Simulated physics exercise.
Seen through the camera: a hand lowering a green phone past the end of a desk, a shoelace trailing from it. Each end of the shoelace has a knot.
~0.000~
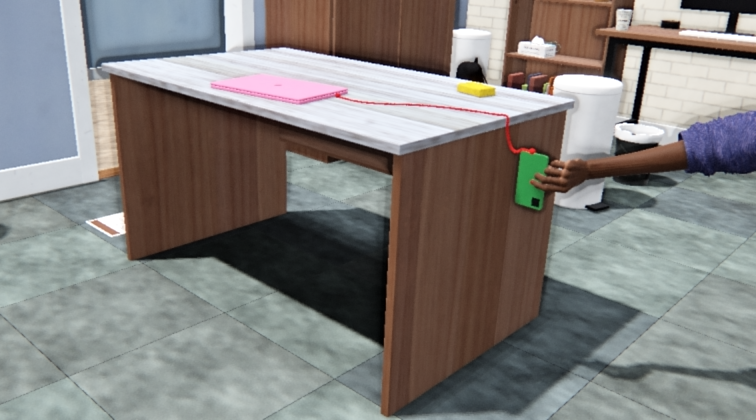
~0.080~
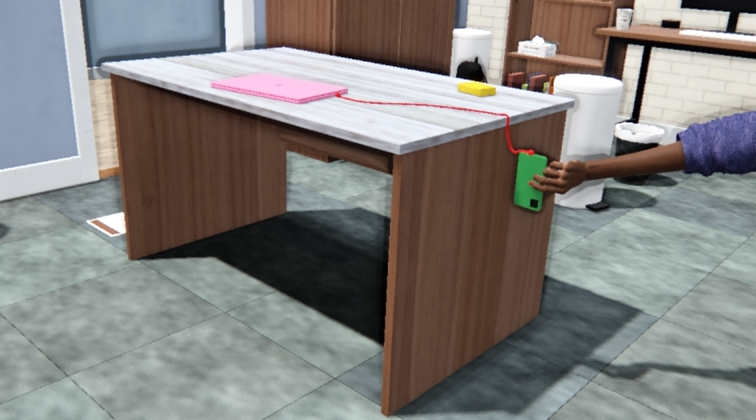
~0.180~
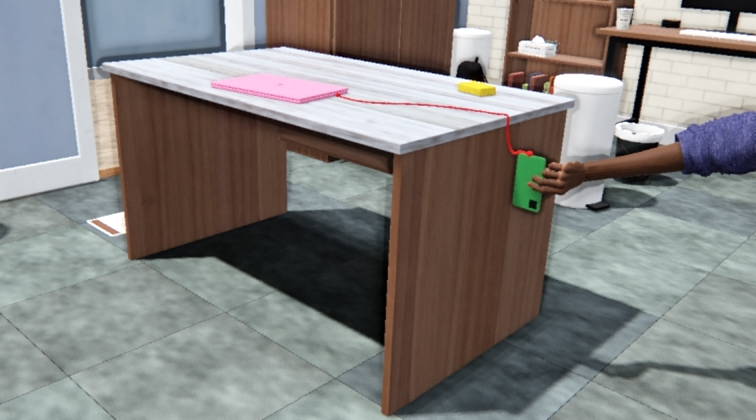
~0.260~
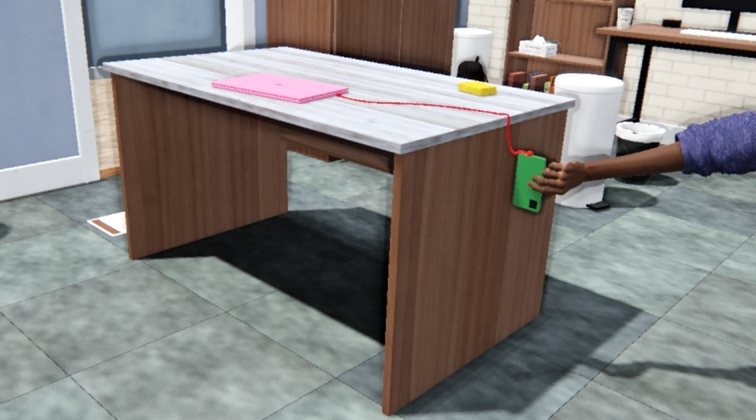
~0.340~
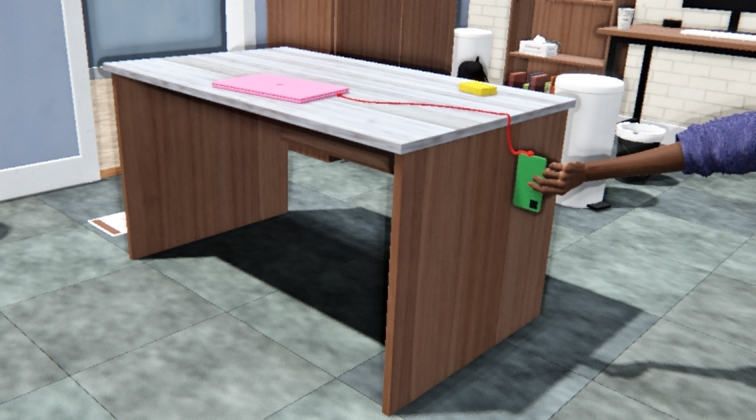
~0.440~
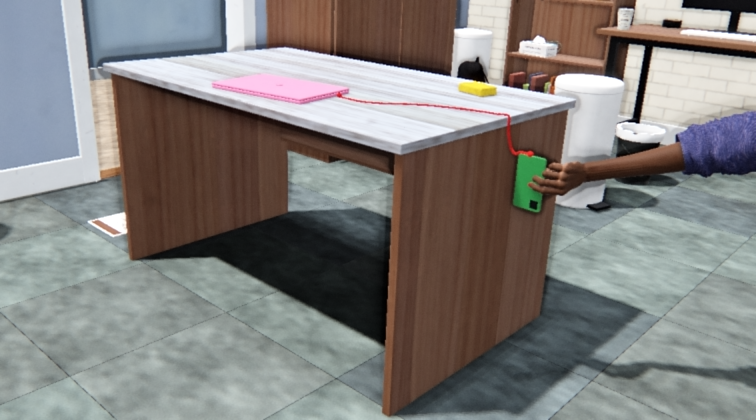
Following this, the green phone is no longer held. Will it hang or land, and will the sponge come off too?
The green phone is held aloft; the sponge is left in place.
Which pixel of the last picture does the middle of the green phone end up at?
Resting place: Roughly (443, 221).
Around 0.90 s, phone above the floor near (462, 207); laptop as before; sponge as before.
Around 1.58 s, phone above the floor near (496, 235); laptop as before; sponge as before.
Around 2.32 s, phone above the floor near (483, 232); laptop as before; sponge as before.
Finally, phone above the floor near (443, 221); laptop as before; sponge as before. The green phone ends up dangling and the sponge keeps its place.
